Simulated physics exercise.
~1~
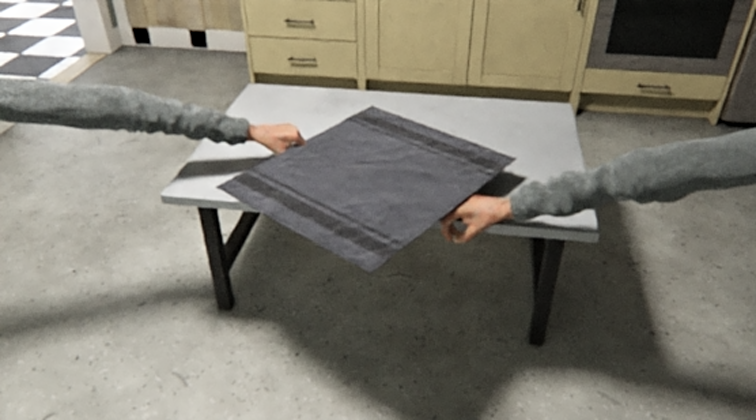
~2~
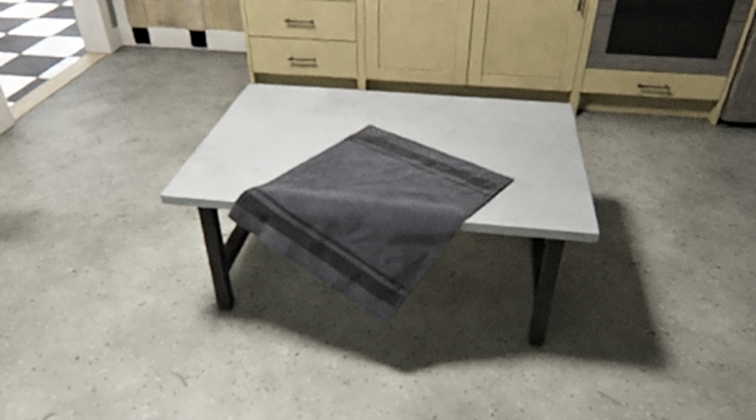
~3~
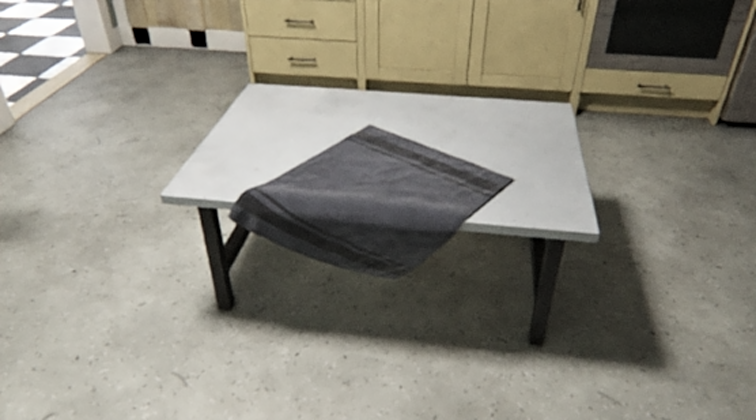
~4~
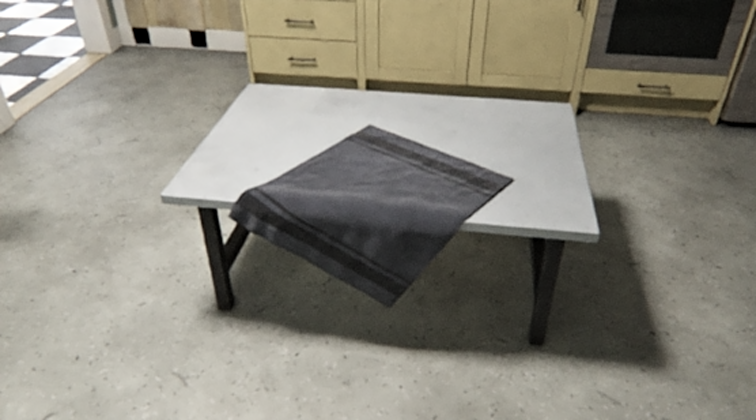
A dark grey cloth, like a scarf with banded ends, is held flat by two hands in grey sleeves above a pale grey table with black legs. The view looks down from the front across a grey kitchen floor, with cream cupboards behind and a checkered floor at the upper left. The hands let go and leave, and the cloth settles askew over the table's front edge, one corner drooping. That overhanging part swings up a little, then sinks partway again. At the end the cloth remains on the table, most of it on top.
